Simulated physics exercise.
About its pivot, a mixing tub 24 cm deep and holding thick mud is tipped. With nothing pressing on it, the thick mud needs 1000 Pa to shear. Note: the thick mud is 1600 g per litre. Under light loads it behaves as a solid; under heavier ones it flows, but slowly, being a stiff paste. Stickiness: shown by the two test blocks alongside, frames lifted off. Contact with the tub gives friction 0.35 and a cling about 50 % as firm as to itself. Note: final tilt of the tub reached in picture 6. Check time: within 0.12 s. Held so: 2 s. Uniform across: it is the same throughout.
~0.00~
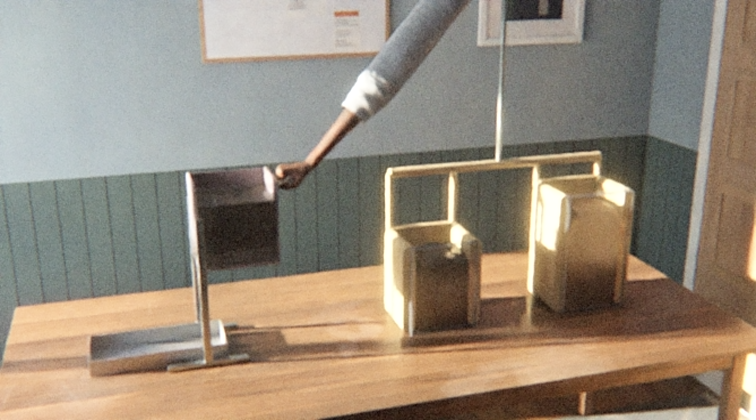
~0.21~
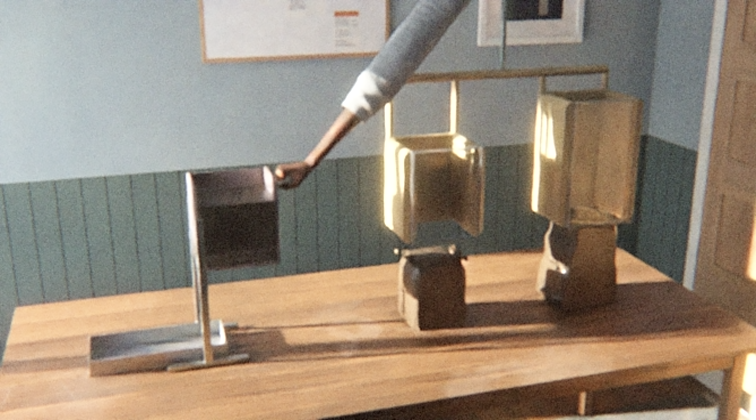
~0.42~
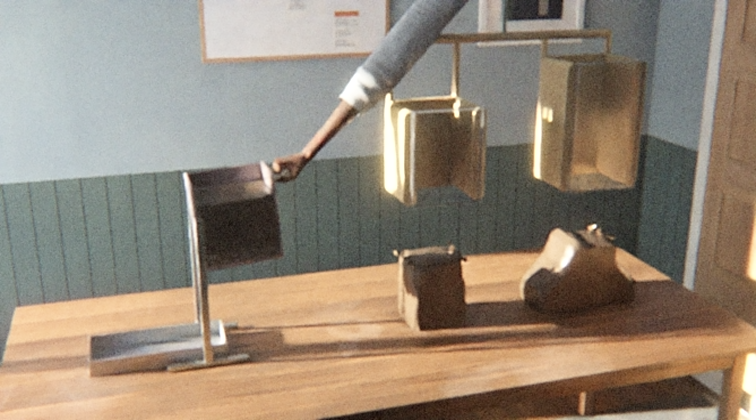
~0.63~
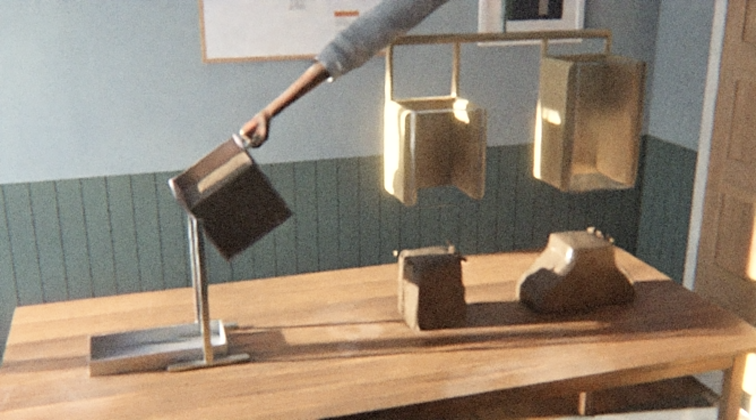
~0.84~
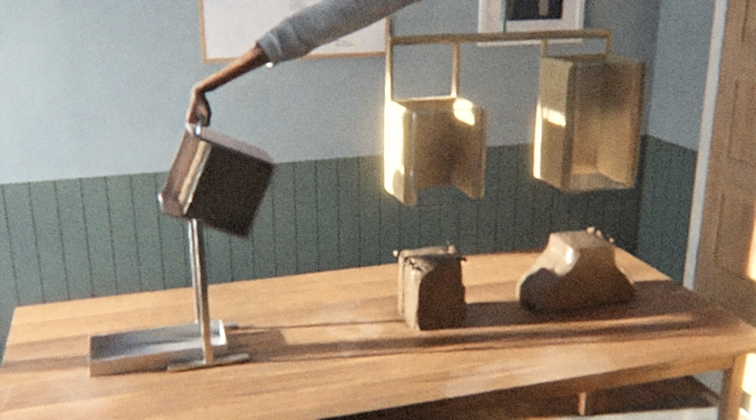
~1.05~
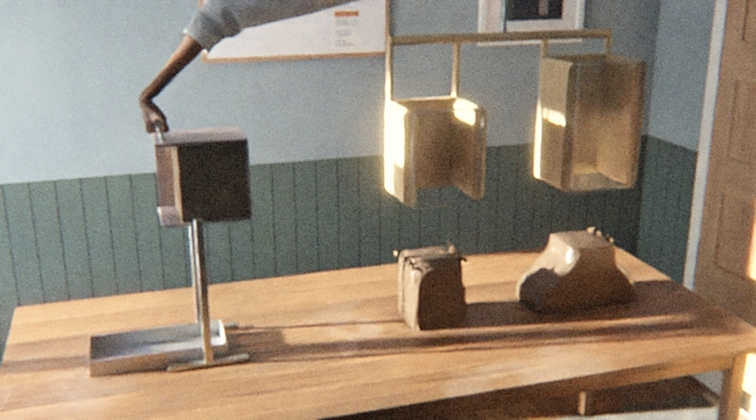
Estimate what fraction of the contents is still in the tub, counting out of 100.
Roughly 100 out of 100.
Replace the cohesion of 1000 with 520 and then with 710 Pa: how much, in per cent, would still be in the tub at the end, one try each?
The two runs give near 50 % and near 65 % respectively.
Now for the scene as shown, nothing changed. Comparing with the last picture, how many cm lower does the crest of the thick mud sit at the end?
Roughly 0 cm.
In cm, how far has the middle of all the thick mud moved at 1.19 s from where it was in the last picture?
Measured shift, roughly 0 cm.
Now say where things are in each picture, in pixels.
In the first frame, handle-side rim at (274, 183), tilt 0 degrees; top of the thick mud at (231, 204); blocks stand 24 cm, 36 cm (left to right).
In the second frame, handle-side rim at (274, 183), tilt 0 degrees; top of the thick mud at (231, 204); blocks stand 23 cm, 32 cm (left to right).
In the third frame, handle-side rim at (271, 177), tilt 5 degrees; top of the thick mud at (267, 196); blocks stand 23 cm, 24 cm (left to right).
In the fourth frame, handle-side rim at (242, 149), tilt 33 degrees; top of the thick mud at (249, 167); blocks stand 23 cm, 23 cm (left to right).
In the fifth frame, handle-side rim at (193, 138), tilt 66 degrees; top of the thick mud at (210, 147); blocks stand 23 cm, 23 cm (left to right).
In the sixth frame, handle-side rim at (157, 148), tilt 90 degrees; top of the thick mud at (242, 143); blocks stand 23 cm, 23 cm (left to right).
After 1.19 s, the tub is at 90 degrees and holds 100 %.
After 1.36 s, the tub is at 90 degrees and holds 100 %.
After 1.53 s, the tub is at 90 degrees and holds 100 %.
After 1.70 s, the tub is at 90 degrees and holds 100 %.
After 3.05 s, at the end, the tub is at 90 degrees and holds 100 %.
